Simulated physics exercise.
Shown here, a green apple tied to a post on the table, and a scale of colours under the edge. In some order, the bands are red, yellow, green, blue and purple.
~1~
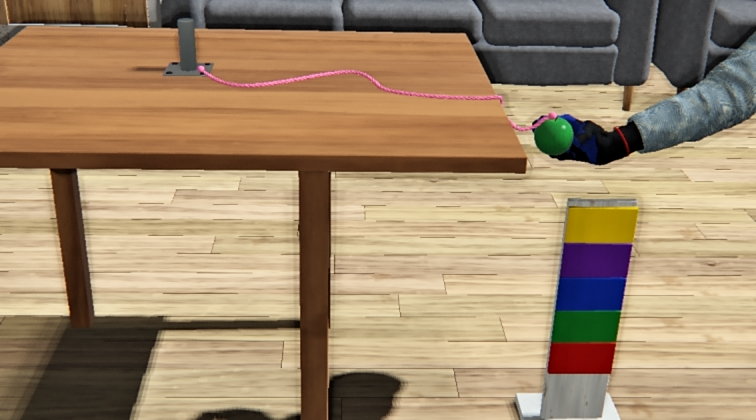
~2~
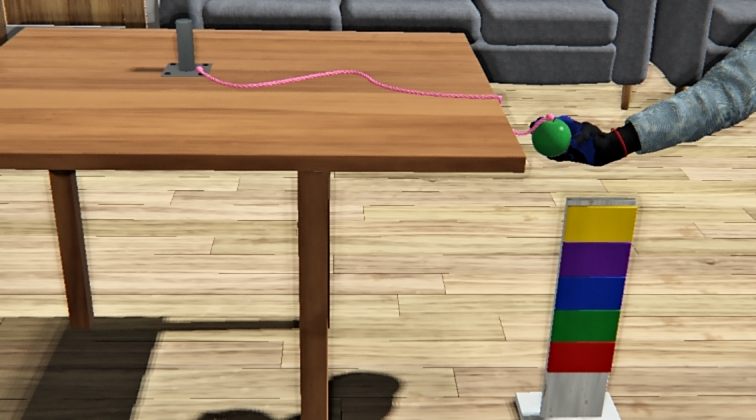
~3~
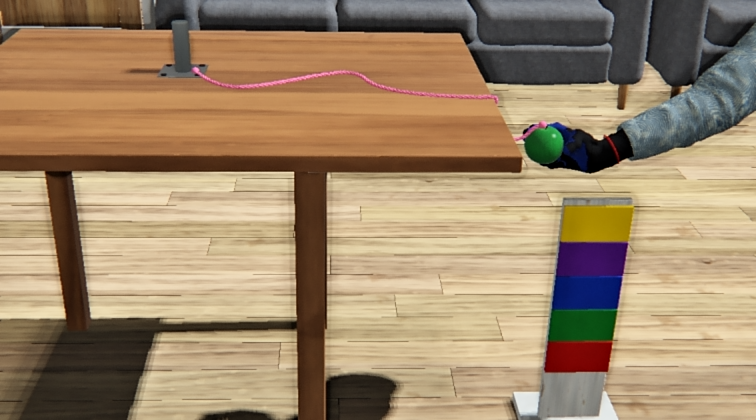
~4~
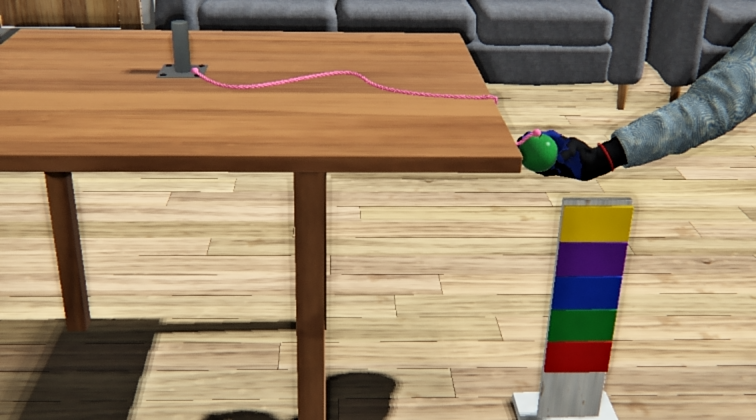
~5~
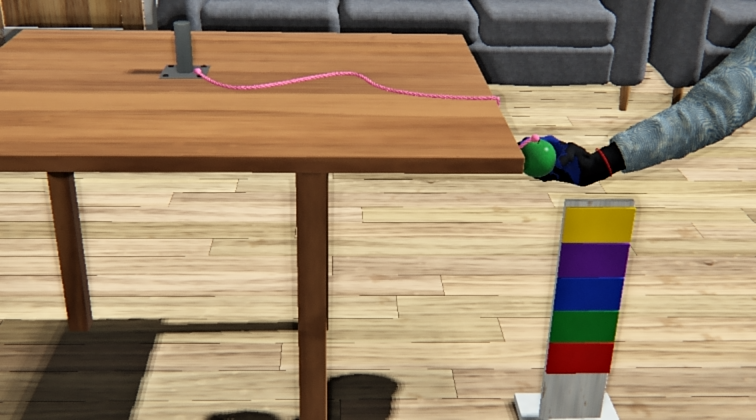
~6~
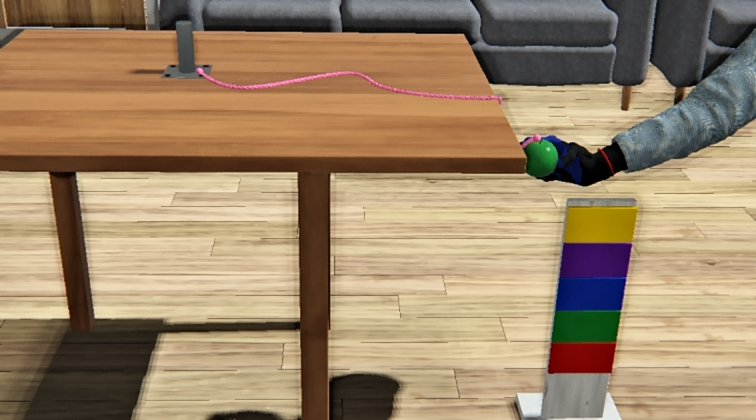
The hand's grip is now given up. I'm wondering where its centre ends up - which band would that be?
That would be the purple band.
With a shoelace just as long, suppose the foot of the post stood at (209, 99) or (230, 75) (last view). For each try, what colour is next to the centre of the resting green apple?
For the first it would be blue, for the second blue.
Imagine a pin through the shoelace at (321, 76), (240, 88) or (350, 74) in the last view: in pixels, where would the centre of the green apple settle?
Approximately (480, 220), (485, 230) and (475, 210), respectively.
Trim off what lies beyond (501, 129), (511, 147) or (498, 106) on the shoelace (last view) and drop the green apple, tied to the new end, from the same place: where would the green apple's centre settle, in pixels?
Well, that gives around (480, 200) the first time, (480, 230) the next and (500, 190) the last.
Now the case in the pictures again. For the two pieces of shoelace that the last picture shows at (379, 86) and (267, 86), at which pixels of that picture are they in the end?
Final positions are (441, 85) and (296, 77), in that order.
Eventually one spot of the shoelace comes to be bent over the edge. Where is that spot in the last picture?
Location: About (424, 95).
Soon after, apple near (509, 241); level with purple.
Then, apple near (449, 236); level with purple.
Further on, apple near (480, 247); level with purple.
At rest, apple near (491, 248); level with purple. The purple one.
